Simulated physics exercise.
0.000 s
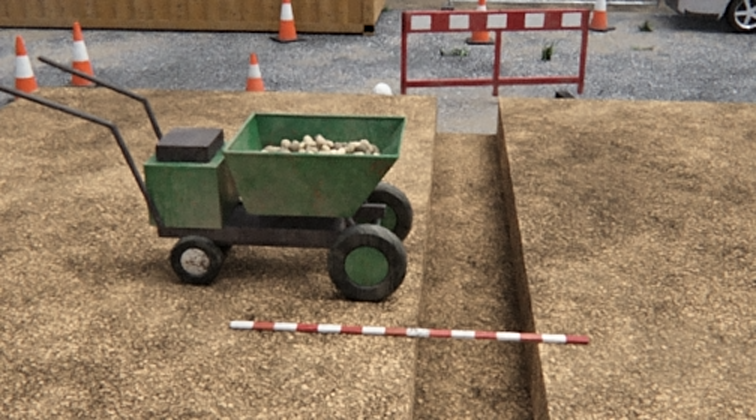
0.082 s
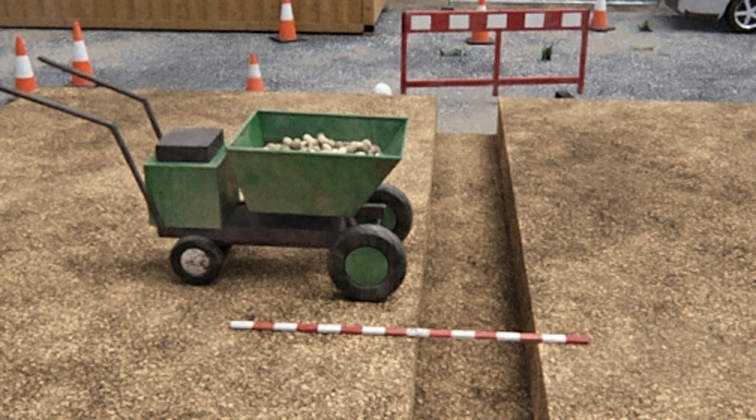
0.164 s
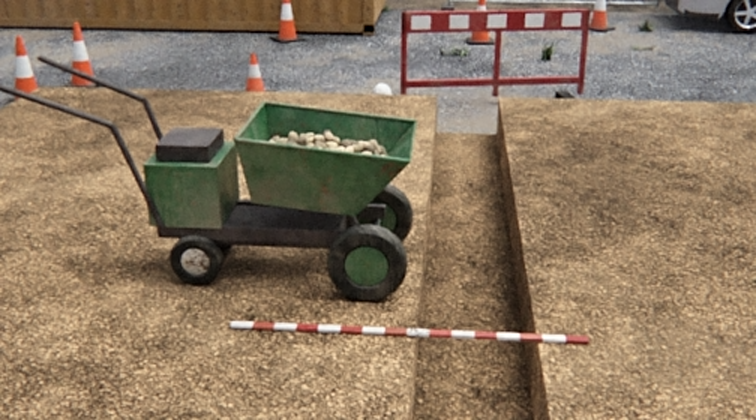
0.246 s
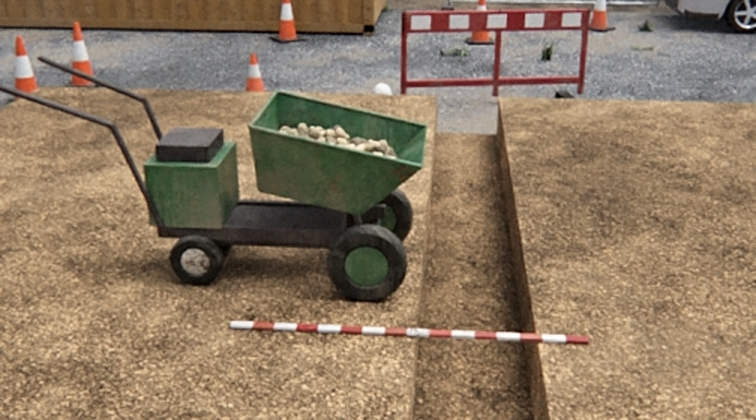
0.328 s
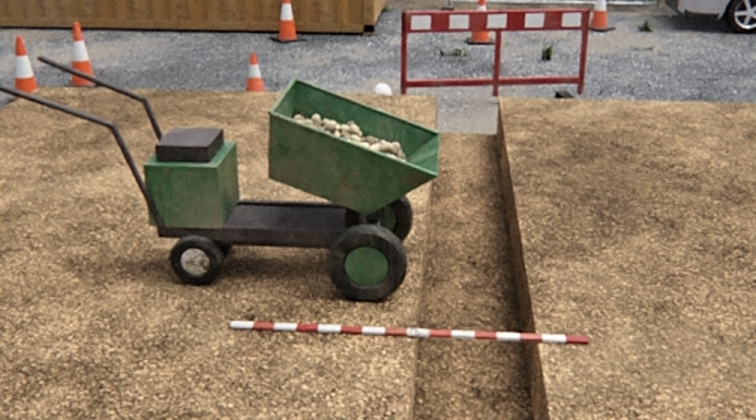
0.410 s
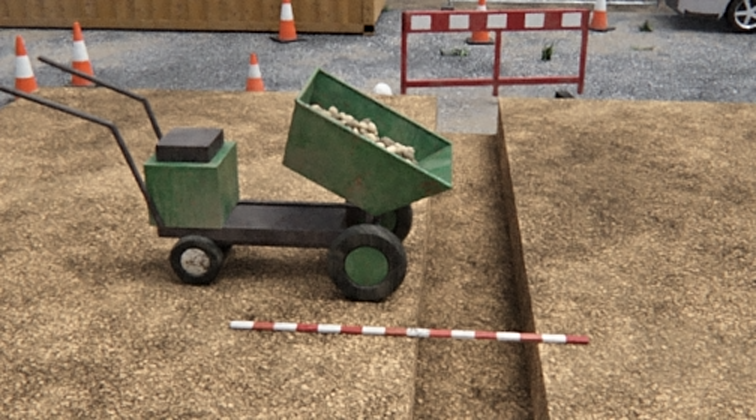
The green skip of a motor barrow, loaded with pale stones, tilted forward to the right, its back end rising steadily, while the wheels stayed still beside a narrow trench and a red-and-white striped staff.
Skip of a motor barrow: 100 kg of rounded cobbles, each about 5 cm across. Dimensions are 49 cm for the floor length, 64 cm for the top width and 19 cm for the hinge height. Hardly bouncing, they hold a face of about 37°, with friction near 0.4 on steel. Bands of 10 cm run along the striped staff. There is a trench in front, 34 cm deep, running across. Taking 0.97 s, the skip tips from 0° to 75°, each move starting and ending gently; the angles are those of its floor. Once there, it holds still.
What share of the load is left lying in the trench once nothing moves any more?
About 62 per cent.
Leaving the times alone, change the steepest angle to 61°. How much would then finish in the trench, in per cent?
About 40%.
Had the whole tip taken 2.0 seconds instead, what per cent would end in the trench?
It would be near 80 percent.
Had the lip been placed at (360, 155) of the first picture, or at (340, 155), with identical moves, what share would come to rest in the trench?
Near 100 and near 100 percent.
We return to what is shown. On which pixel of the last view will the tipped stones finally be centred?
At about pixel (514, 320) in the last view.
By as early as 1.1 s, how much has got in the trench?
Close to 25 per cent has got there by then.
After 0.7 s the floor is at 64°; 100 % in the skip; the foremost stones are at (472, 218).
After 1.1 s the floor is at 75°; 64 % in the skip, 23 % in the trench, 13 % past the trench; the foremost stones are at (572, 281).
After 1.4 s the floor is at 75°; 24 % in the skip, 38 % in the trench, 37 % past the trench; the foremost stones are at (676, 295).
After 3.4 s the floor is at 75°; 0 % in the skip, 62 % in the trench, 38 % past the trench; the foremost stones are past the picture's edge.
